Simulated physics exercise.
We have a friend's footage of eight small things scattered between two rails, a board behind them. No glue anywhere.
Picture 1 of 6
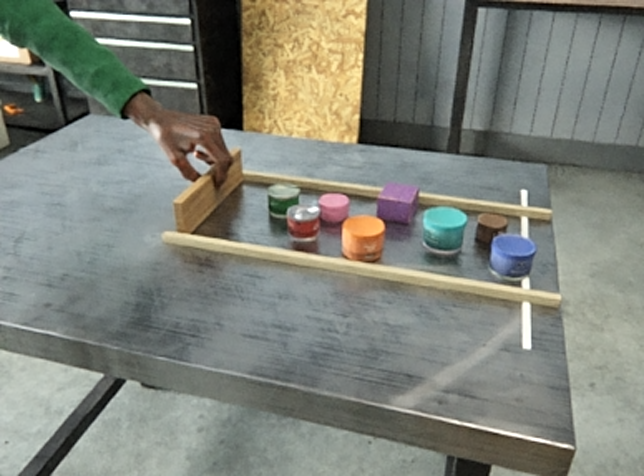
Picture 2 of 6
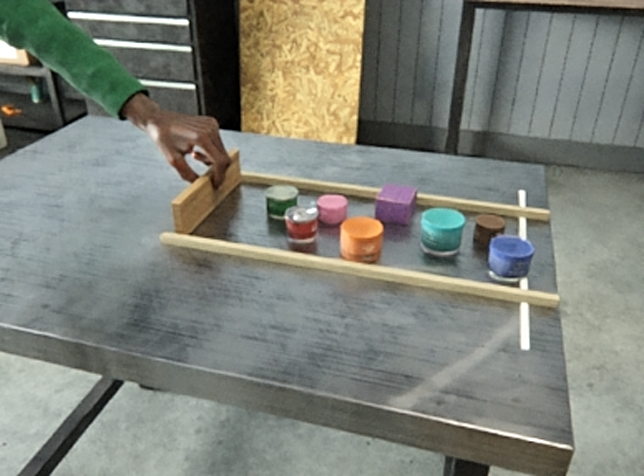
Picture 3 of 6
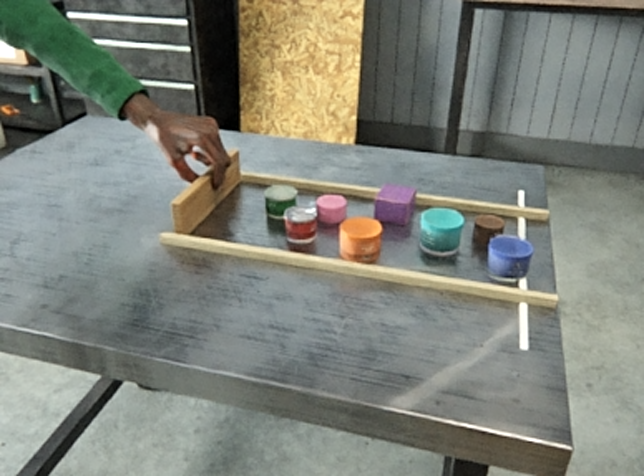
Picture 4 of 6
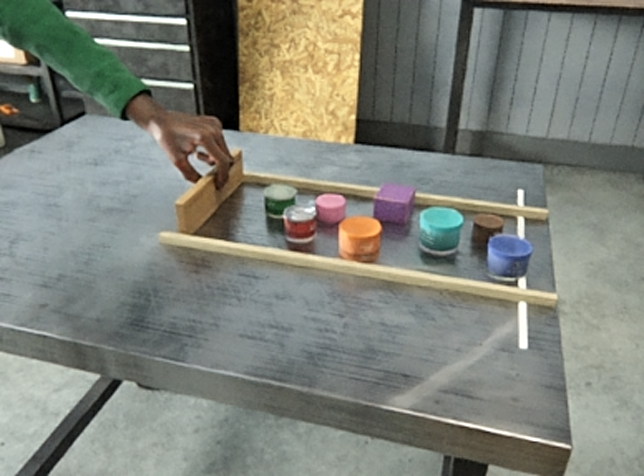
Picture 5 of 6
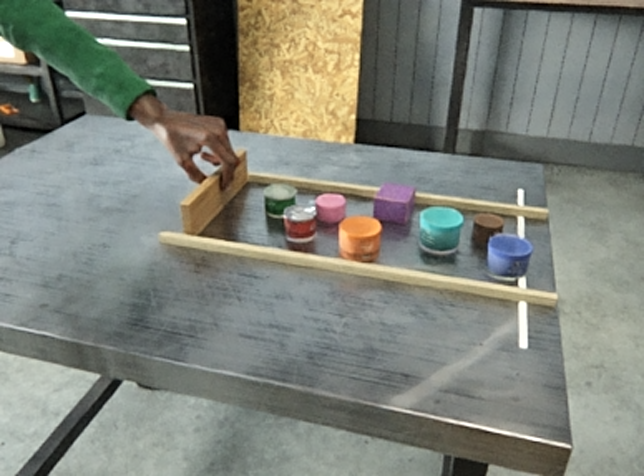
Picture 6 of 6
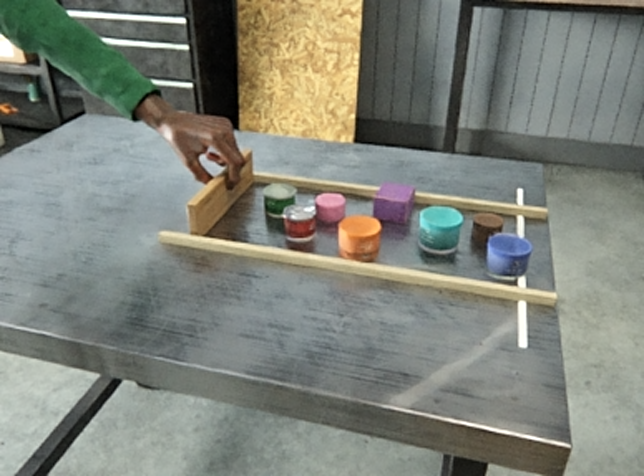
Wooden board edging slowly right between two rails, pushed by a green-sleeved hand, with eight colourful small objects sitting ahead of it.
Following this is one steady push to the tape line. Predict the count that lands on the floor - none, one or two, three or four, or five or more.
The count on the floor is three or four.
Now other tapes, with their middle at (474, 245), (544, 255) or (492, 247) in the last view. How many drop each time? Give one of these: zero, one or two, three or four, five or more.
One to two; more than four; either one or two.
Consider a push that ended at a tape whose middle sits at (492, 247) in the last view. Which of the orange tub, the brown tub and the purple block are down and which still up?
Note: Orange tub remains; brown tub drops down; purple block remains.
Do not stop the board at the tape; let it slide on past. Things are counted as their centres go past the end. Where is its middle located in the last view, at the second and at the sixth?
The first one at (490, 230), the next at (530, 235).
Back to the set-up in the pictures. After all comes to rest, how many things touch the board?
In contact: 4.
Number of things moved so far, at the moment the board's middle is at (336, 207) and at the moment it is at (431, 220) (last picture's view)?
Counts: 5, 8.
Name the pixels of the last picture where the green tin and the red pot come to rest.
The green tin finishes at (541, 236); the red pot finishes at (541, 254).
Early on, none off yet; blue tin at rest near (508, 256); brown tub at rest near (487, 228); turquoise pot at rest near (440, 230).
A while later, none off yet; blue tin at rest near (515, 260); brown tub travelled about its own width near (508, 229); turquoise pot travelled about its own width near (482, 240).
Finally, the number that fall off is three or four; lost, pink lid, turquoise pot, brown tub and blue tin.
